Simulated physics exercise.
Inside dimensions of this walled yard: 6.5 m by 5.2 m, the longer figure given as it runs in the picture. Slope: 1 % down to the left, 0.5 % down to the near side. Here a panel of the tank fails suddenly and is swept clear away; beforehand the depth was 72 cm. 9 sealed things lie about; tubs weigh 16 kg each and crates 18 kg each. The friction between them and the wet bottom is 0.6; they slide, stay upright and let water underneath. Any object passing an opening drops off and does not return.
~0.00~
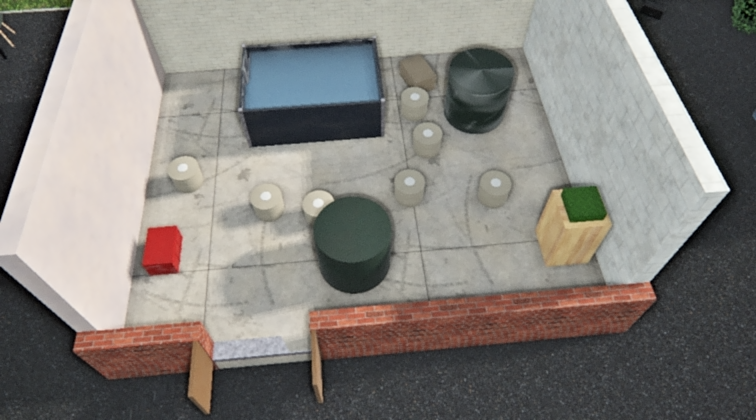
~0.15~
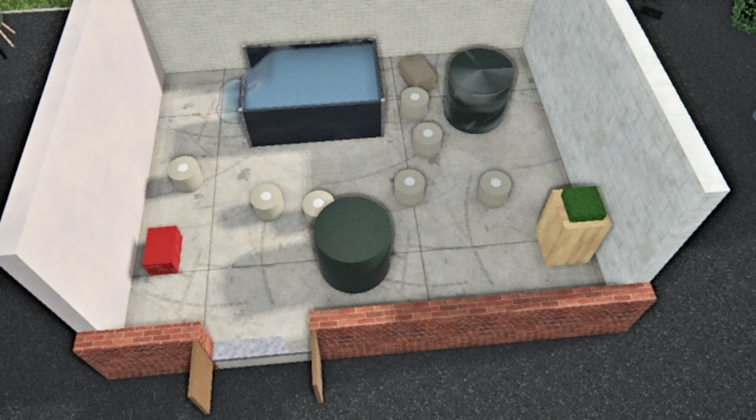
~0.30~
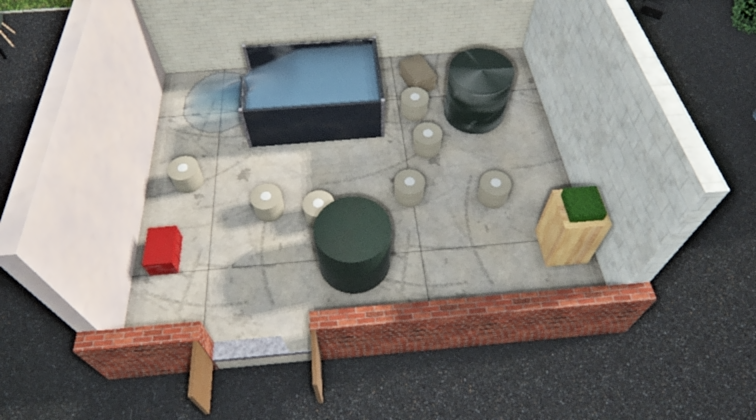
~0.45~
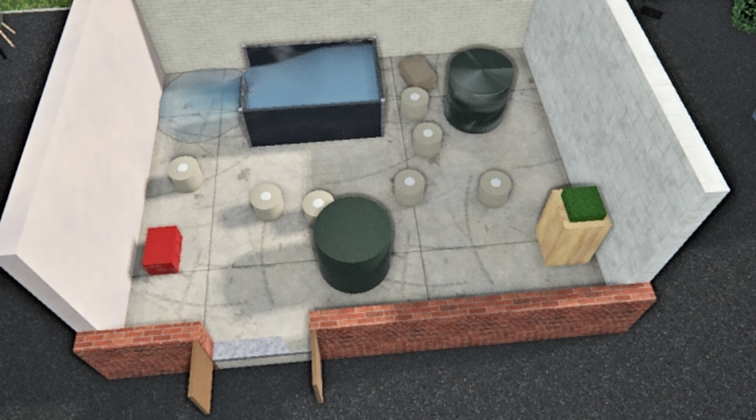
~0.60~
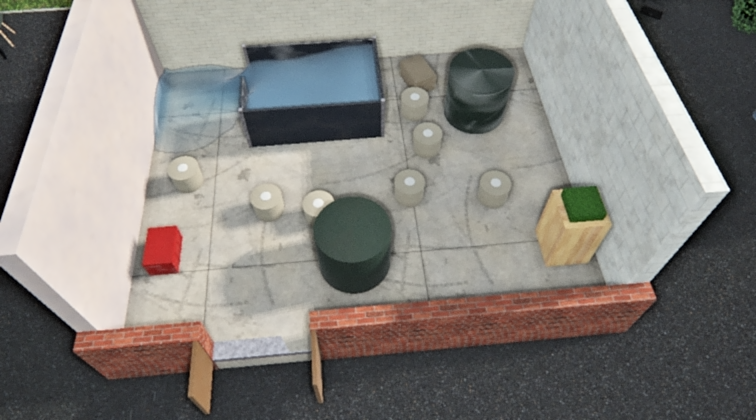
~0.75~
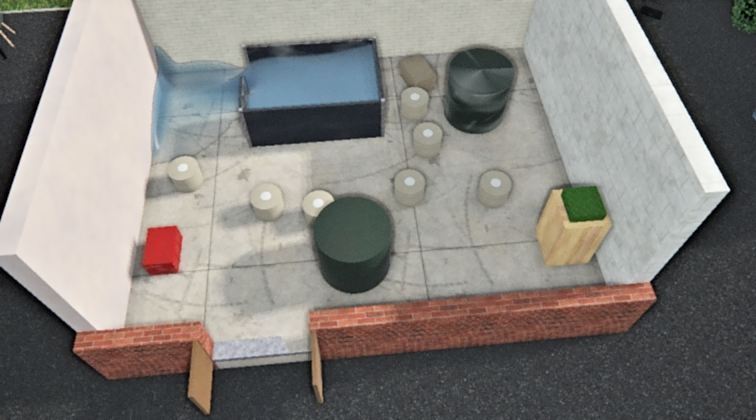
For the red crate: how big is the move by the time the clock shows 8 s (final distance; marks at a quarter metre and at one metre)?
Odds are it gets pushed way off.
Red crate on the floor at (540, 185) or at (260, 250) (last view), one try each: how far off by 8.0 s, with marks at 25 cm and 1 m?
Run one, it remains planted; run two, it gets moved partway.
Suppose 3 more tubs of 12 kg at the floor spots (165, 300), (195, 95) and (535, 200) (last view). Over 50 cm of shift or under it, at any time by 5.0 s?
One by one: Beyond the mark, beyond the mark, below the mark.
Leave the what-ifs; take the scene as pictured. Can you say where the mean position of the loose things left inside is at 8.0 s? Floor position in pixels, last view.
Around (387, 194).
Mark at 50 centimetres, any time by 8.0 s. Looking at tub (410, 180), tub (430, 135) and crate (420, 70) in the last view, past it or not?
Well, going one by one, it's not that far, not that far and not that far.
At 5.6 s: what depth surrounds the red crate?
Around 11 cm.
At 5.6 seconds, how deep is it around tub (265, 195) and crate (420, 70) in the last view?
5 and 3 cm.
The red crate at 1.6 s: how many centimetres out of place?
Roughly 0 cm by then.
After 1.6 s the red crate is near (160, 245), 0.0 m from its start, aground; 0 of 9 are out; 0 afloat.
After 3.6 s the red crate is near (231, 309), 1.5 m from its start, afloat; 0 of 9 are out; 1 afloat.
After 5.6 s the red crate is near (293, 328), 2.3 m from its start, afloat; 0 of 9 are out; 2 afloat.
After 8.0 s the red crate is near (293, 332), 2.3 m from its start, afloat; 0 of 9 are out; 1 afloat.
